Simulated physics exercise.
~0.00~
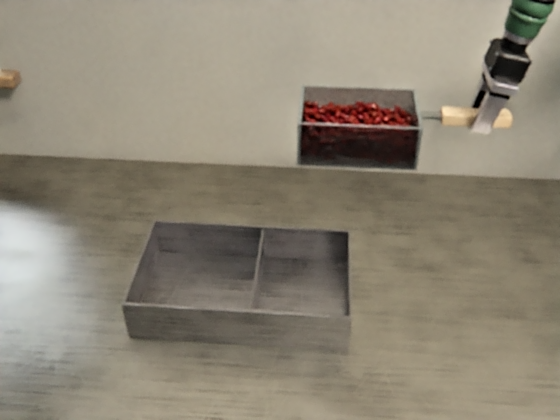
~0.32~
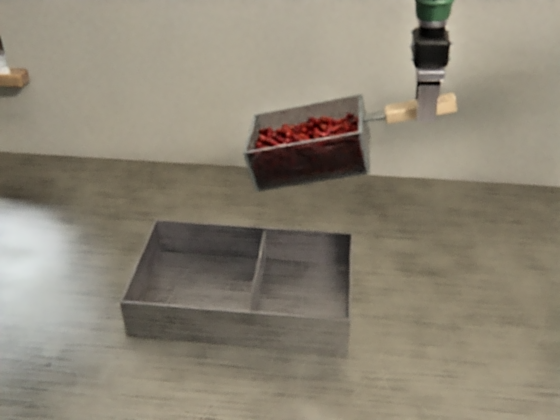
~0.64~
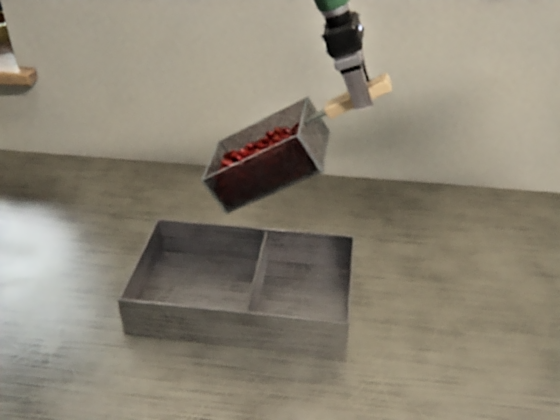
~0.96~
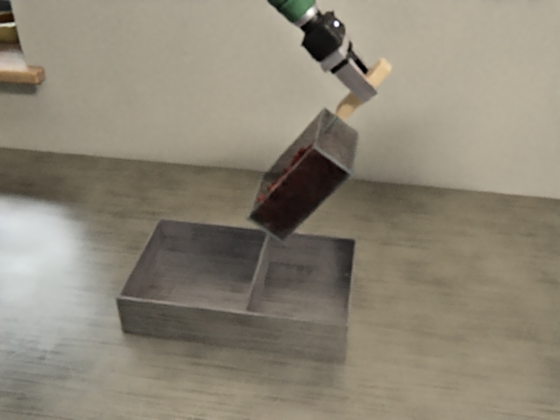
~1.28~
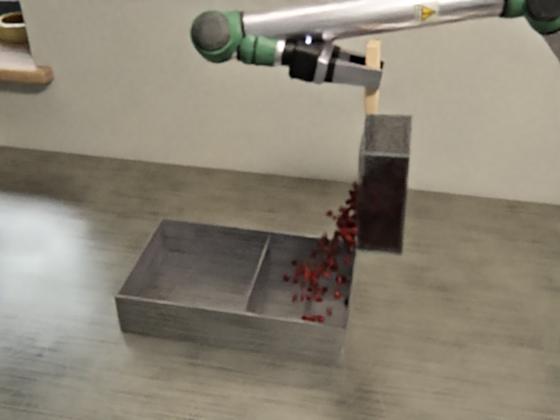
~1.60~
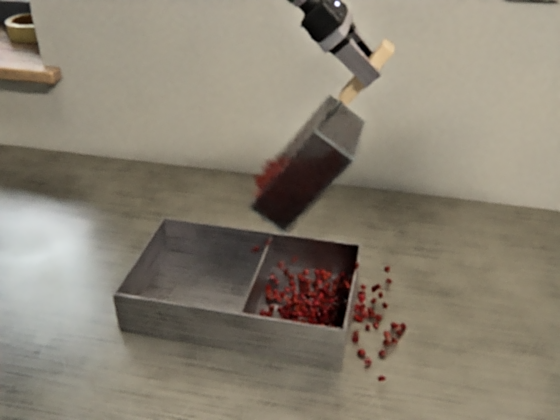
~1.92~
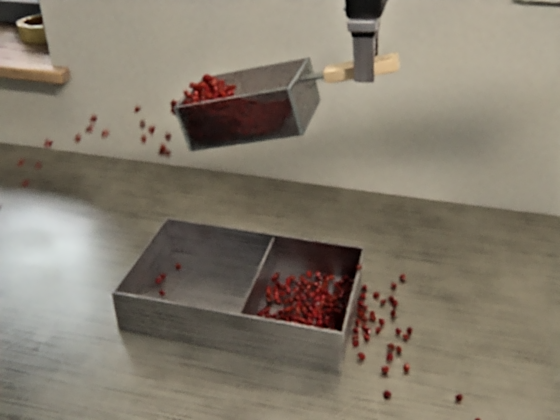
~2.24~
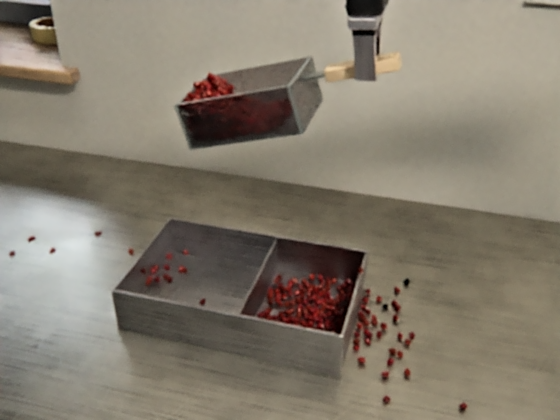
Robot arm tipping a box of red beans over a divided tray, filling the right compartment partly, scattering some, then levelling off.
